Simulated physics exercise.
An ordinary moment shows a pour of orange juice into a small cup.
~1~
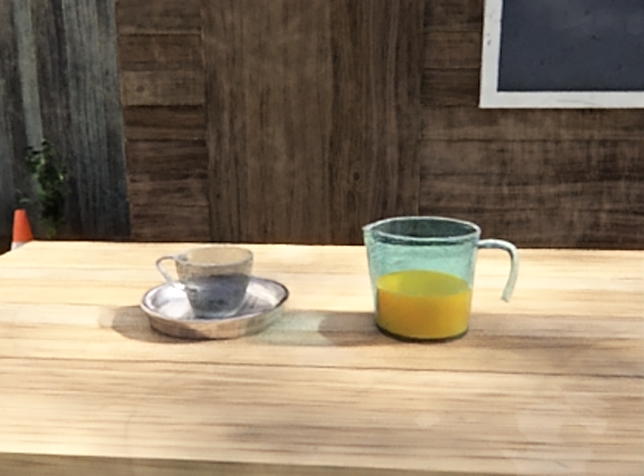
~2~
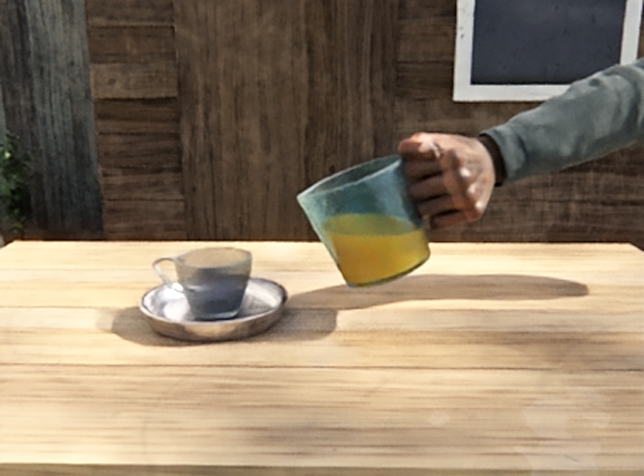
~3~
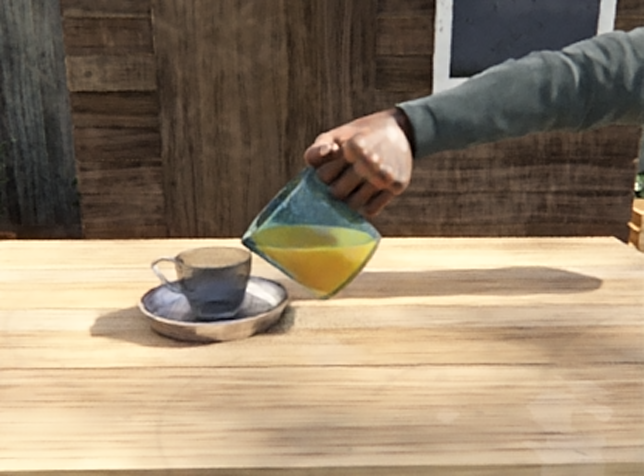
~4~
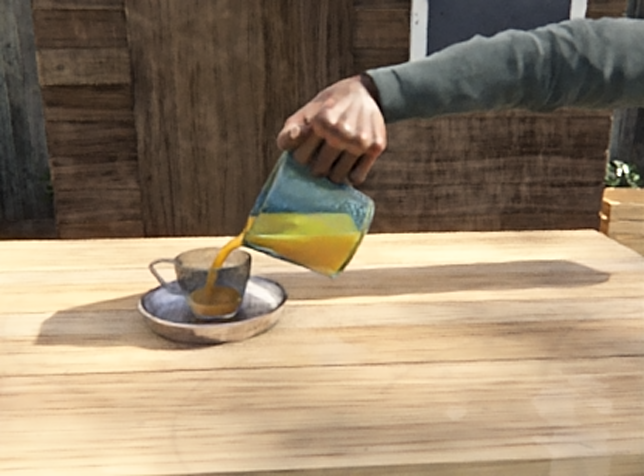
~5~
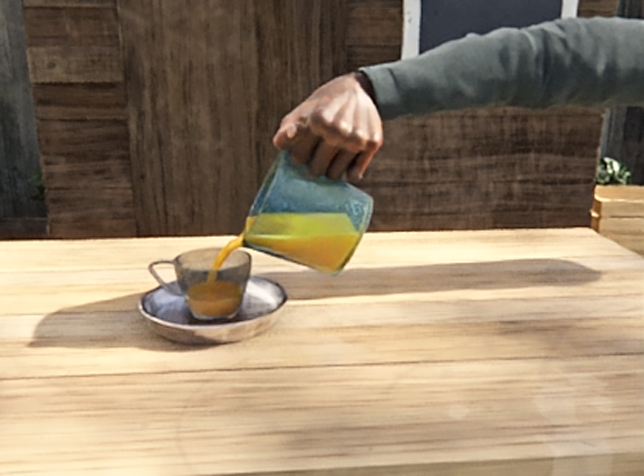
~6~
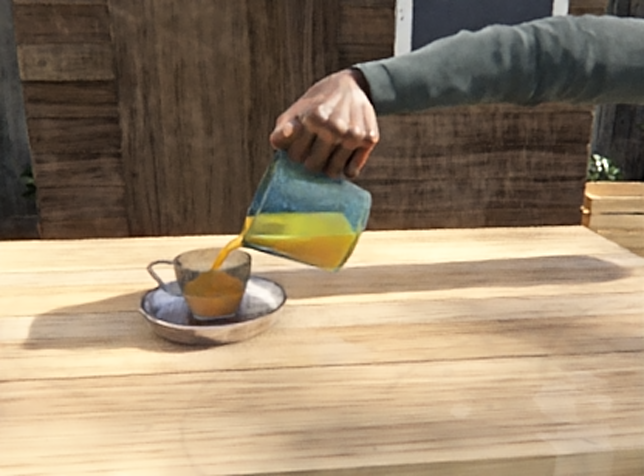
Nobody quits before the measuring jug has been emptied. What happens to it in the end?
Result: Cup and saucer.
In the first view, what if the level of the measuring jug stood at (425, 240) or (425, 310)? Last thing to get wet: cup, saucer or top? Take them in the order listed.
In turn: On to the top, cup only.
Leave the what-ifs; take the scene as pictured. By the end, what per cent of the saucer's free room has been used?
Estimate: Roughly 20 in a hundred.
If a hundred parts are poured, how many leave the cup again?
Share: Near 25 per cent.
Soon after, the cup is nearly full; the saucer is dry.
Later, the cup is full to the brim; the saucer is wet, with room to spare.
In the end, the cup is full to the brim; the saucer is wet, with room to spare.
